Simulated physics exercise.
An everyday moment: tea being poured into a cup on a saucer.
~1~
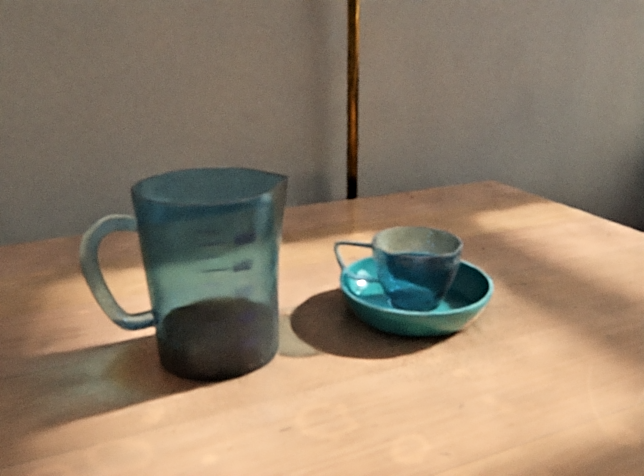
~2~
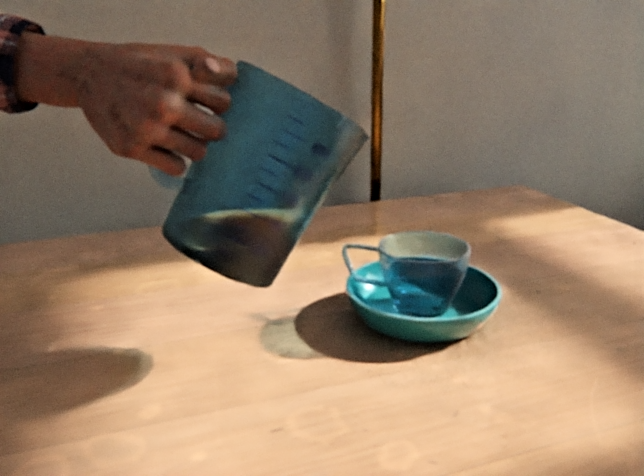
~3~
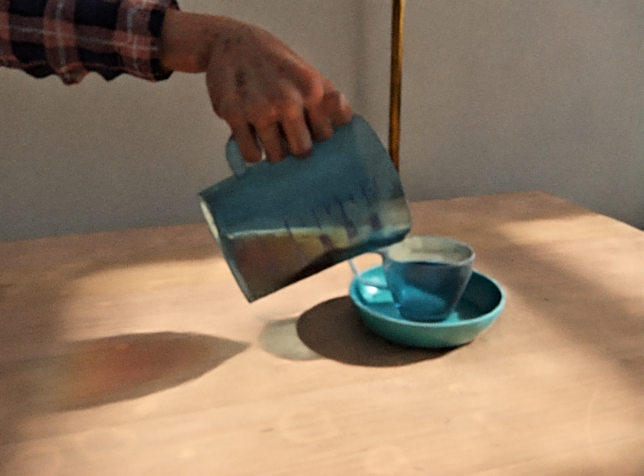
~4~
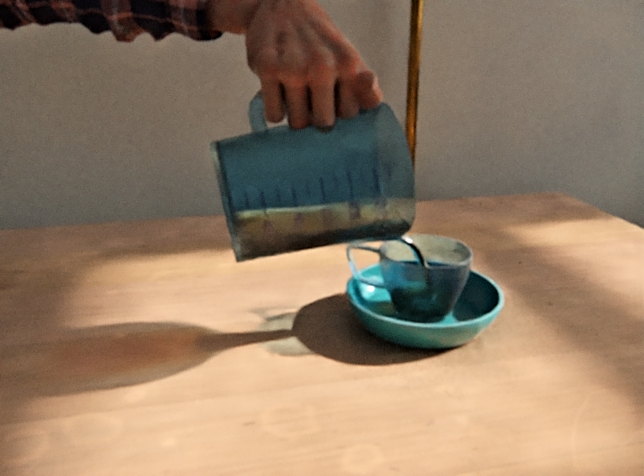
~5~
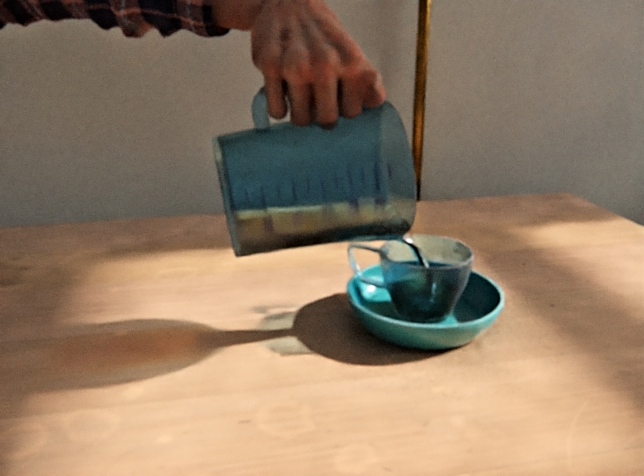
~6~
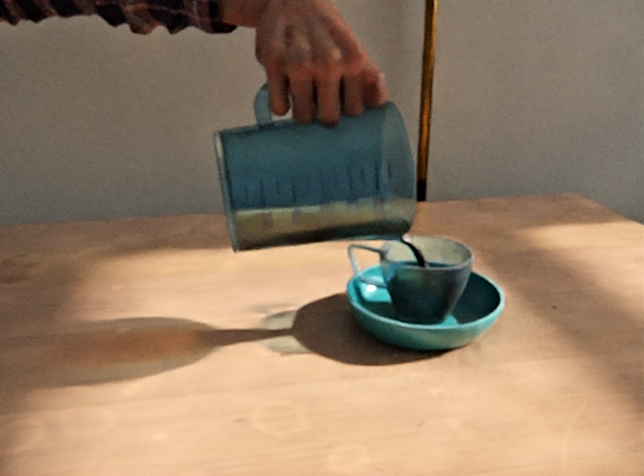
The clip opens on a bluish jug holding a little dark liquid, left of a small cup on a teal saucer on a wooden table. A hand in a plaid sleeve lifts the jug, moves it right and tilts it over the cup, then pours a thin dark stream that partly fills it.
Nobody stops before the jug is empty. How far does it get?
In the end it stays in the cup.
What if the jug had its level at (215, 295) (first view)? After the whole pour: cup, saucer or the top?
My call: Saucer too.
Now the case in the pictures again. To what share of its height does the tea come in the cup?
Some 80 per cent.
A moment on, the cup is about two thirds full; the saucer is dry.
Further on, the cup is about three quarters full; the saucer is dry.
When it is over, the cup is about three quarters full; the saucer is dry.
